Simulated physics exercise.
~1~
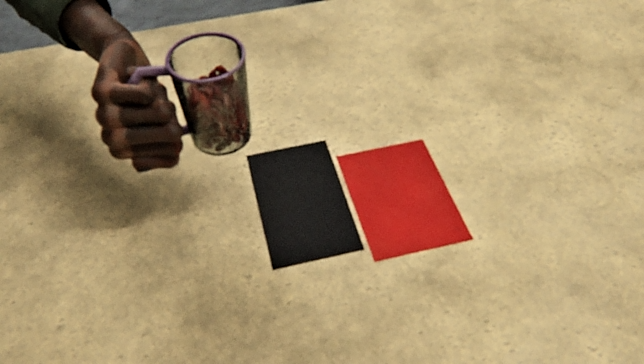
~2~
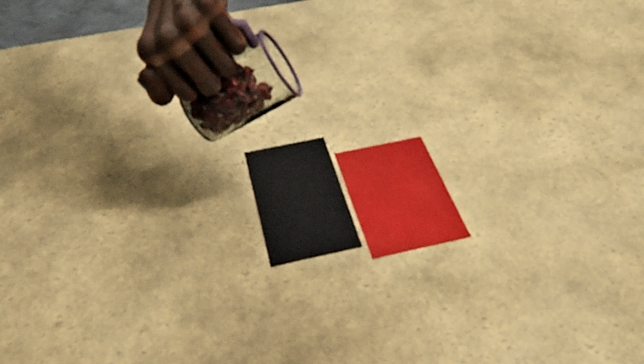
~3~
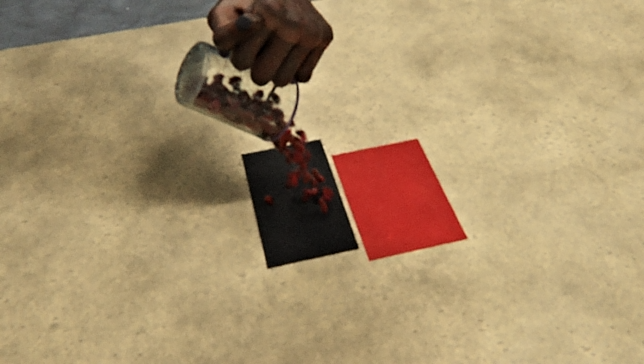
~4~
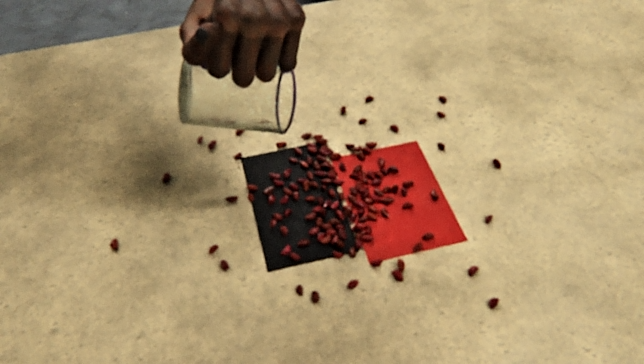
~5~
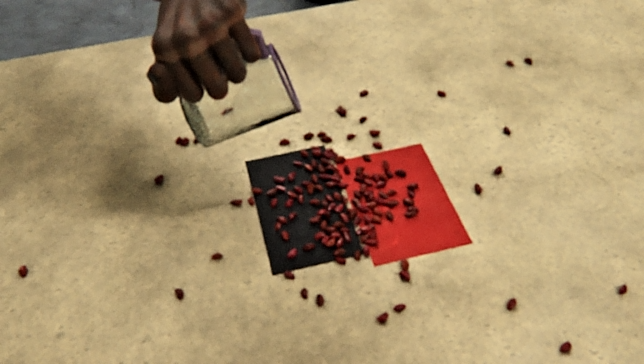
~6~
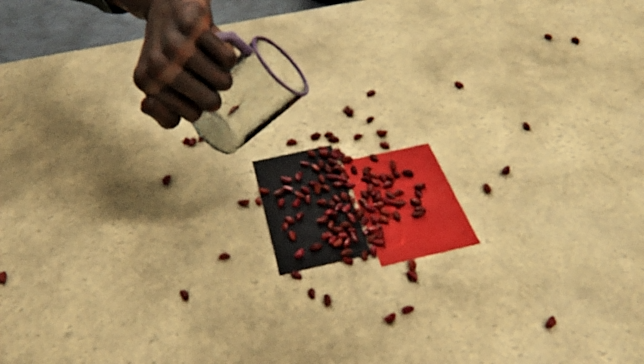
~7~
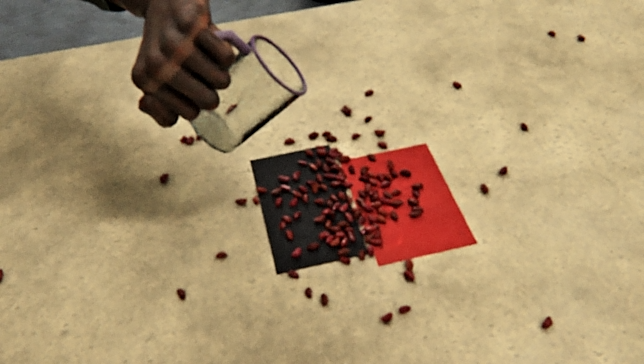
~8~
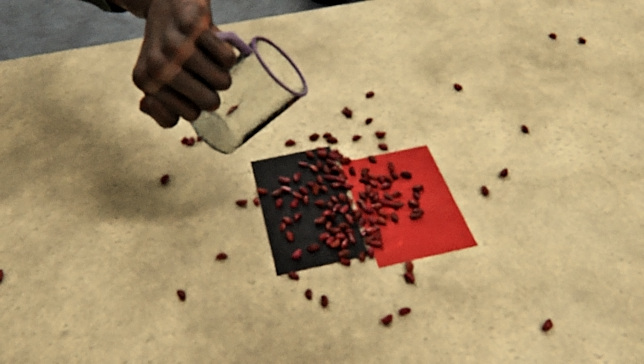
At the start, a hand holds a clear cup with a purple rim, filled with small dark red beans, to the upper left of a black mat and a red mat lying side by side on a tan surface. The hand moves right and tips the cup until it points downward, and beans tumble out over the black mat. They bounce and scatter across both mats and the bare surface around them. The emptied cup then turns partway back up. It ends held still at a lean, with beans clustered across both mats and others strewn around.
